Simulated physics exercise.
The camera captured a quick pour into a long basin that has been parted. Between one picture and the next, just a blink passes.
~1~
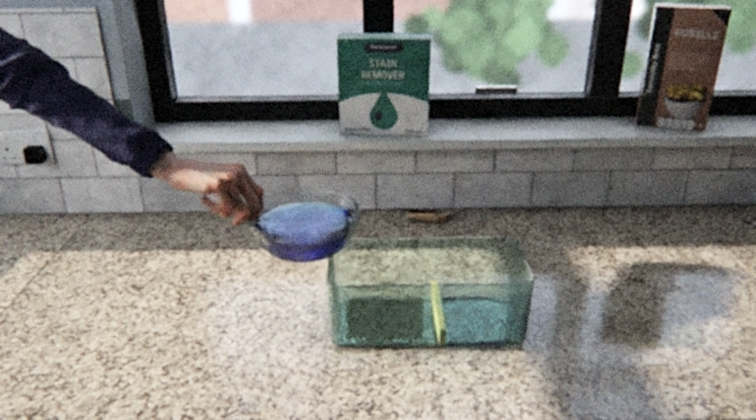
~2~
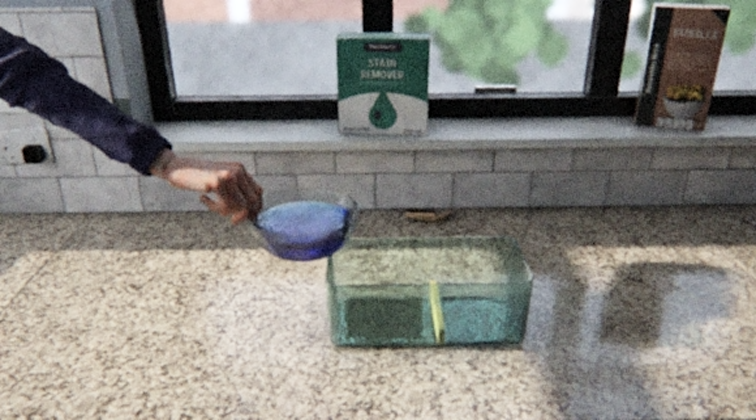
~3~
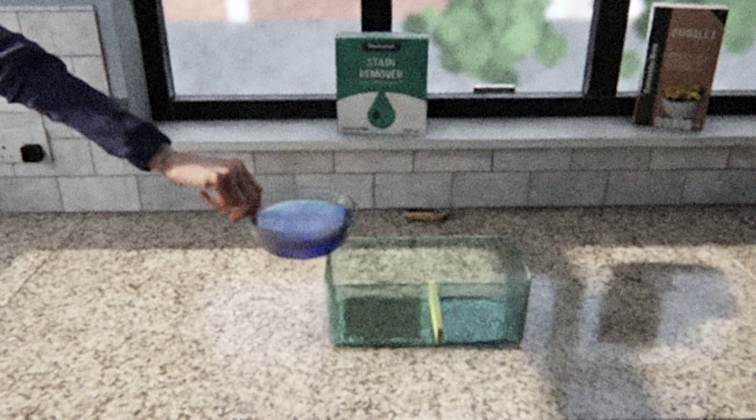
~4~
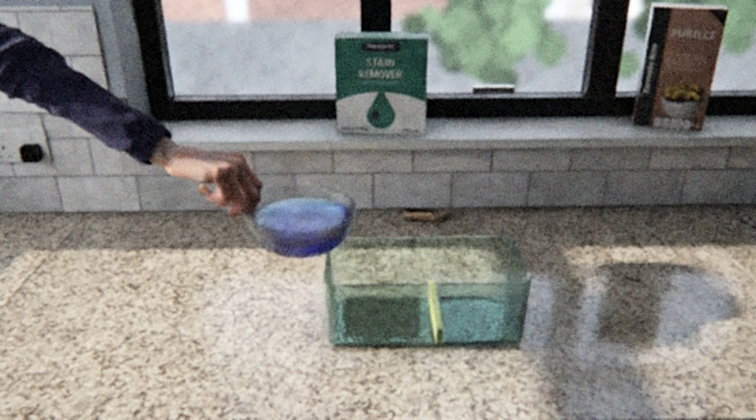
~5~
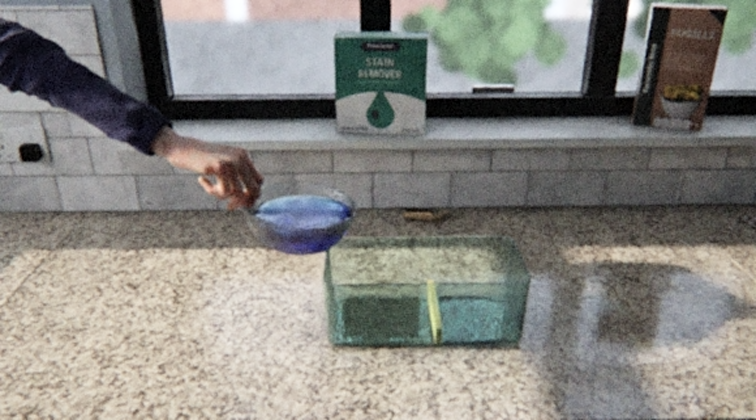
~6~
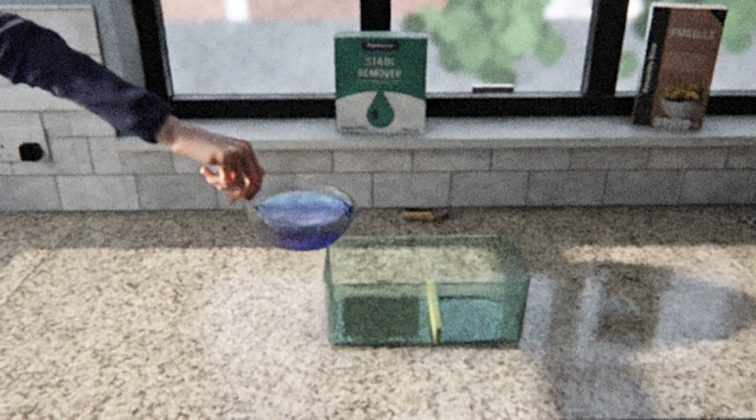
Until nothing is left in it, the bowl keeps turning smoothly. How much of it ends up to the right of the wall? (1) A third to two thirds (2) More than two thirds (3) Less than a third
3.
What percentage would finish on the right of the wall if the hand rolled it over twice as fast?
Some 35 per cent.
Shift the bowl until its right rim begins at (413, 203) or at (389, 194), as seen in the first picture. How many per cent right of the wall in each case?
Near 80 per cent for the first start, near 75 per cent for the second.
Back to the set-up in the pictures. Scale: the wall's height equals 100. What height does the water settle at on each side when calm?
On the left roughly 70, on the right roughly 20.
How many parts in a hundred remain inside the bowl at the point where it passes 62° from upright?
Roughly 50 %.
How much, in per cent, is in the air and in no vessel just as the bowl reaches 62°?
Estimated: 35 per cent or thereabouts.
A moment on, the tilt is 62° and 49 per cent is still to pour, 16 is left of the wall and 0 right of it.
Next, the tilt is 95° and 1 per cent is still to pour, 78 is left of the wall and 13 right of it.
Then the tilt is 104° and 0 per cent is still to pour, 85 is left of the wall and 15 right of it.
Later the tilt is 104° and 0 per cent is still to pour, 79 is left of the wall and 20 right of it.
Finally, 79 per cent lies left of the wall, 20 right of it and 1 outside.
